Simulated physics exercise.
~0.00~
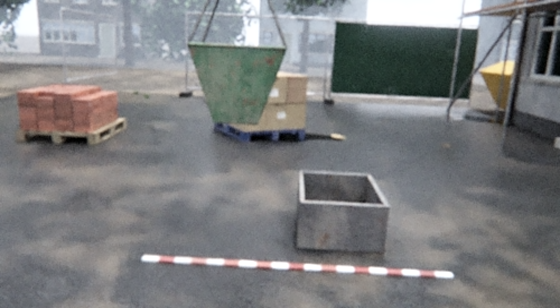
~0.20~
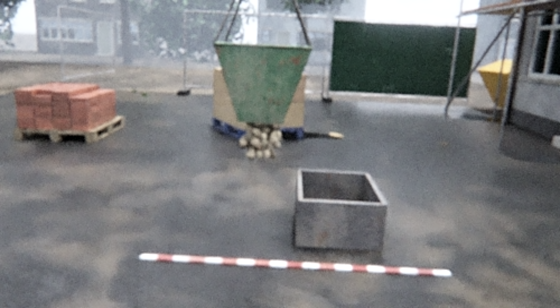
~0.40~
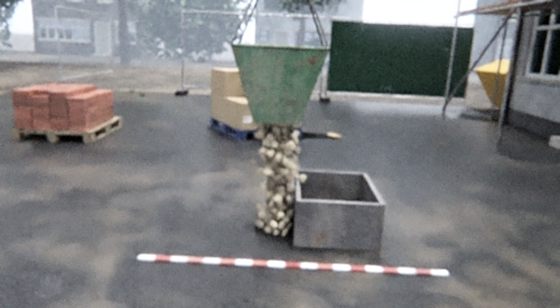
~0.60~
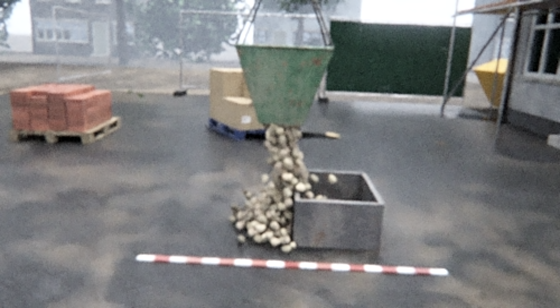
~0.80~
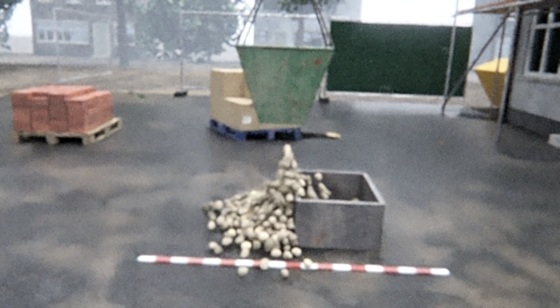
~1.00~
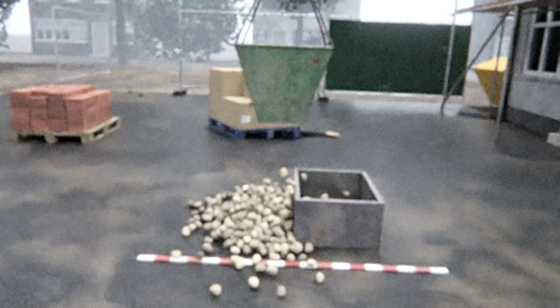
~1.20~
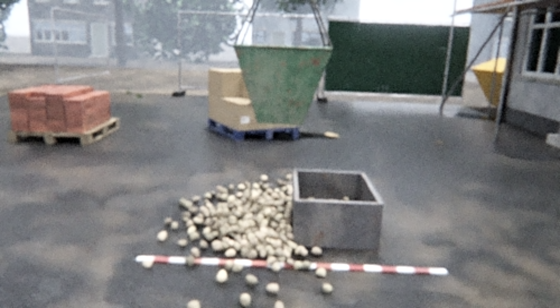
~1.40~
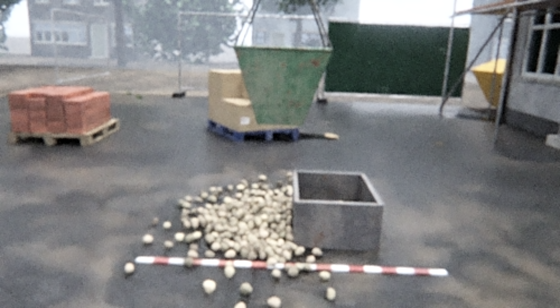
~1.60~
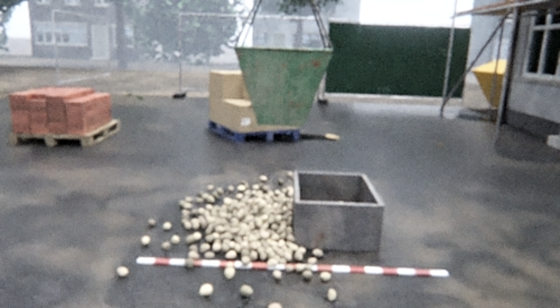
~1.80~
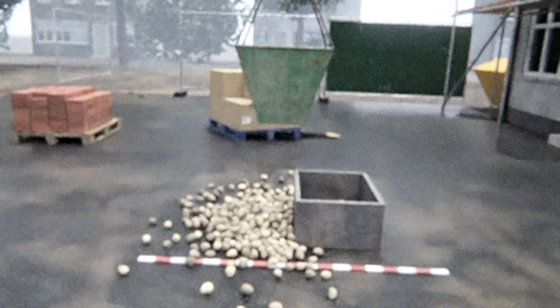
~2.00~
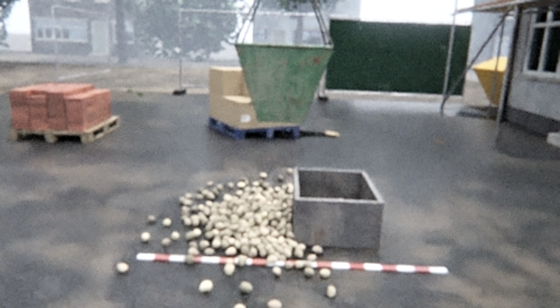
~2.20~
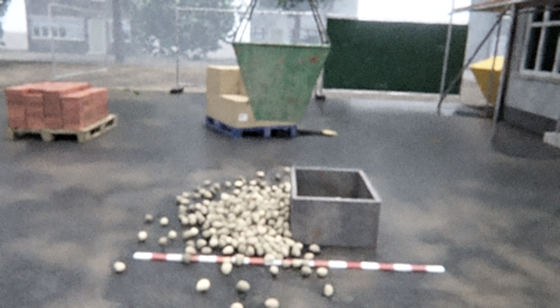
A green hopper hanging from a crane moved right across a wet yard and poured pale rounded stones beside an open grey bin, where most piled up on the left and scattered over a red and white striped pole, leaving the hopper hanging still.
